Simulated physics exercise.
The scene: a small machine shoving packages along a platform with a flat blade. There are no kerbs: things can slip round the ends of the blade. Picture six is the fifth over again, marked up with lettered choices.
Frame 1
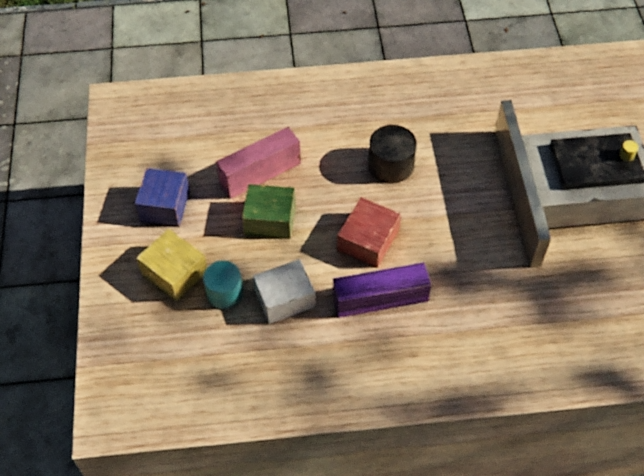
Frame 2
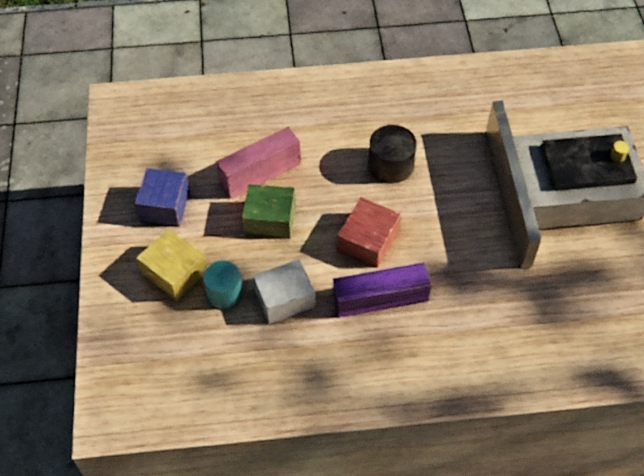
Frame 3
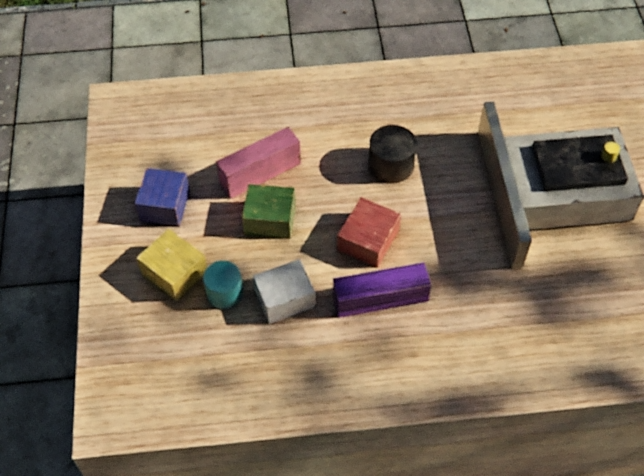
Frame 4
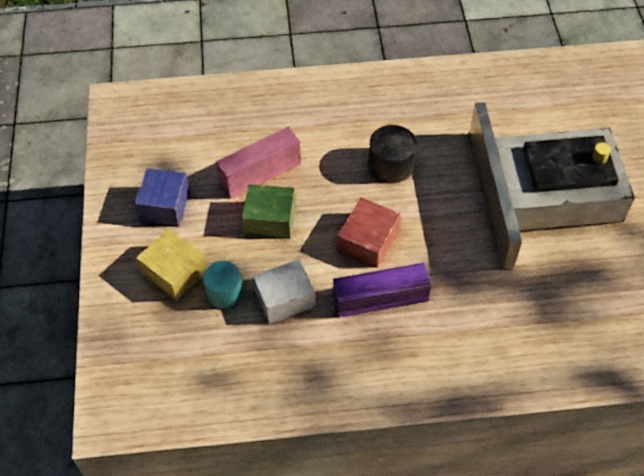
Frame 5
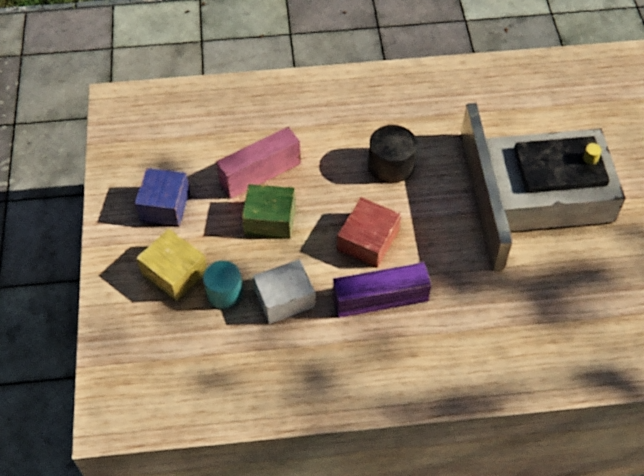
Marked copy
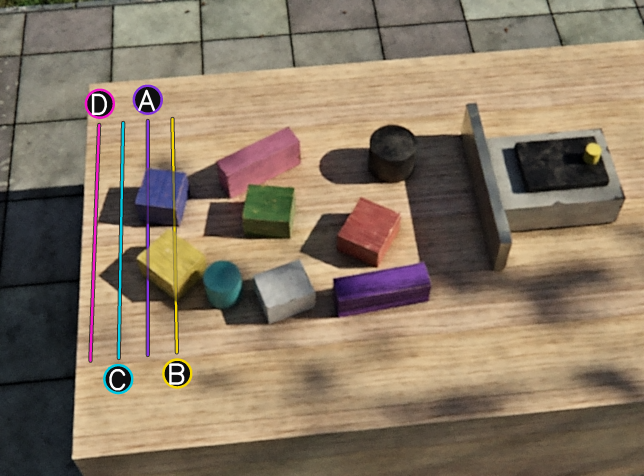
A small grey machine with a flat upright blade slides slowly and steadily left along a wooden platform beside paving, seen from above at an angle by a still camera. Blue, pink, green and yellow blocks, a teal piece and a white one lie at left, with a red crate, purple stick and black cylinder nearer the middle. The machine covers a short distance from the right, its shadow moving with it, while every package stays still and untouched.
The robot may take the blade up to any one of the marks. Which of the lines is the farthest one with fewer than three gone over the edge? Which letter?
It can go as far as C.
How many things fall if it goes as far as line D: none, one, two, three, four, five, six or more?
Five.
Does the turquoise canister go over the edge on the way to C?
By then, no.
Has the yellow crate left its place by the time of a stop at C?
Yes.
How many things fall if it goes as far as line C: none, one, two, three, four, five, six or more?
In all, two.
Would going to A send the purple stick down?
By then, no.
On the marked copy, A at (148, 228); B at (174, 226); C at (121, 231); D at (95, 233).
Following C. Soon after the start, robot (425, 175); black canister (322, 160); red crate (333, 239).
Later, robot (293, 186); blue crate (134, 192); yellow crate (145, 266).
In the end, robot (187, 196); yellow crate over the edge; blue crate over the edge; two fallen.
As for the rest, A is within the limit but short; B is within the limit but short; D drops five.
